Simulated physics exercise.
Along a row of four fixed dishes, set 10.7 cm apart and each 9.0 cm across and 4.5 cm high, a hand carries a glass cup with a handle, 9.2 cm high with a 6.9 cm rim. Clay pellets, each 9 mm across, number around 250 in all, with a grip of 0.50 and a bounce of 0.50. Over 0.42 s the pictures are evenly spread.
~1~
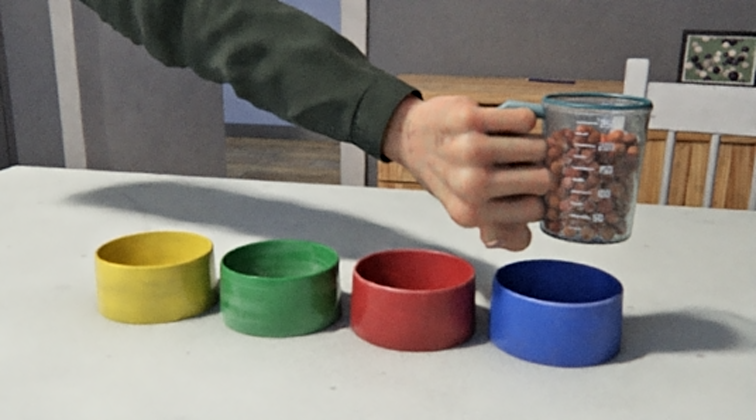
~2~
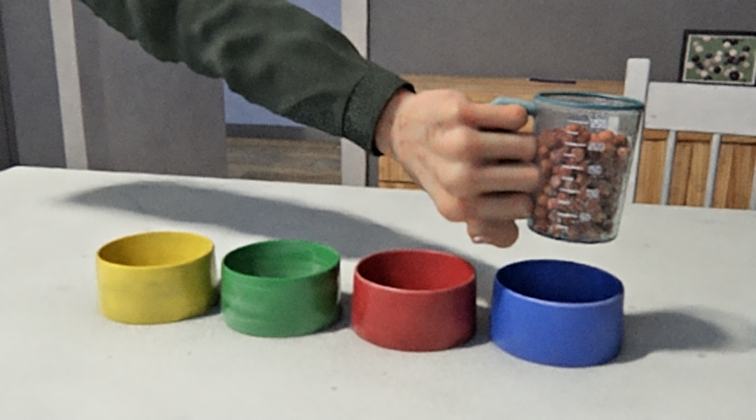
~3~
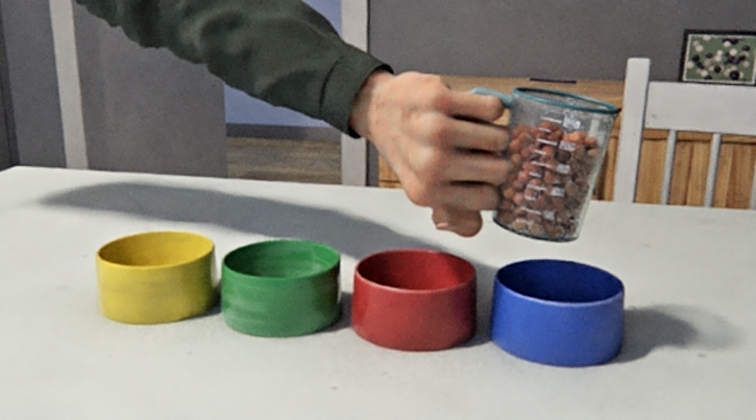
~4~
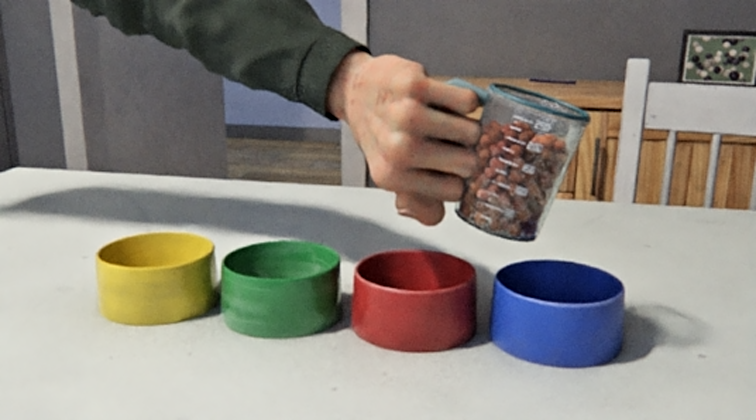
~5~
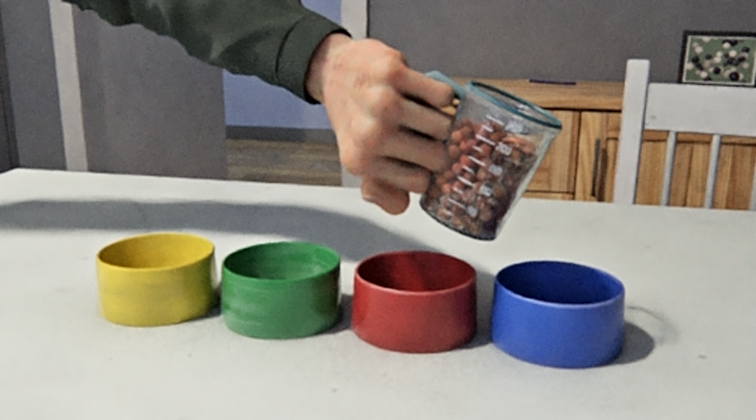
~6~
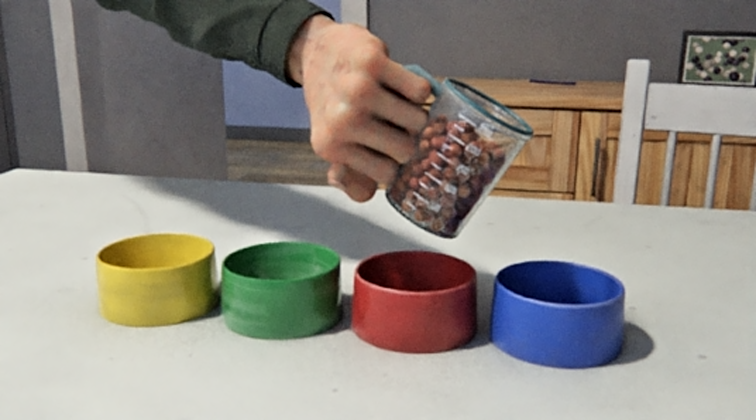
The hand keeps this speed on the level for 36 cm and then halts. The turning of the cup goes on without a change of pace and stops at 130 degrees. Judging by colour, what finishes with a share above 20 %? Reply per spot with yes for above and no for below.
Red: No, below. Blue: No, below. Green: No, below. Yellow: Yes, above. Counter: No, below.
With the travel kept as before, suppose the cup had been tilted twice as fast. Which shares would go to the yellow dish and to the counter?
Shares: Yellow at 0; counter at 20.
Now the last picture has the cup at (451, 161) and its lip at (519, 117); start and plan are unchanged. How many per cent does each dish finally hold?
Final shares - red 0 %, blue 0 %, green 0 %, yellow 80 %.
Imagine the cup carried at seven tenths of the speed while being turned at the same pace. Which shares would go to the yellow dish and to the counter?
Then: Yellow 0, counter 20.
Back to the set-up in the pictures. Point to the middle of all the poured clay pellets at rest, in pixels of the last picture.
Somewhere around (173, 281) in the final frame.
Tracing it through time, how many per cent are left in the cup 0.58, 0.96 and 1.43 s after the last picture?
In turn: 100 %, 90 %, 0 %.
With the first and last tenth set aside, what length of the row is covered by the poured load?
Roughly 7 centimetres.
Then, 0.58 s after the last picture, tilt 77 degrees; cup holds 100 %.
Then, 0.96 s after the last picture, tilt 108 degrees; cup holds 90 %, yellow 5 %.
Then, 1.43 s after the last picture, tilt 130 degrees; cup holds 0 %, green 5 %, yellow 85 %.
In the end, red 0 %, blue 0 %, green 5 %, yellow 85 %, counter 10 %.
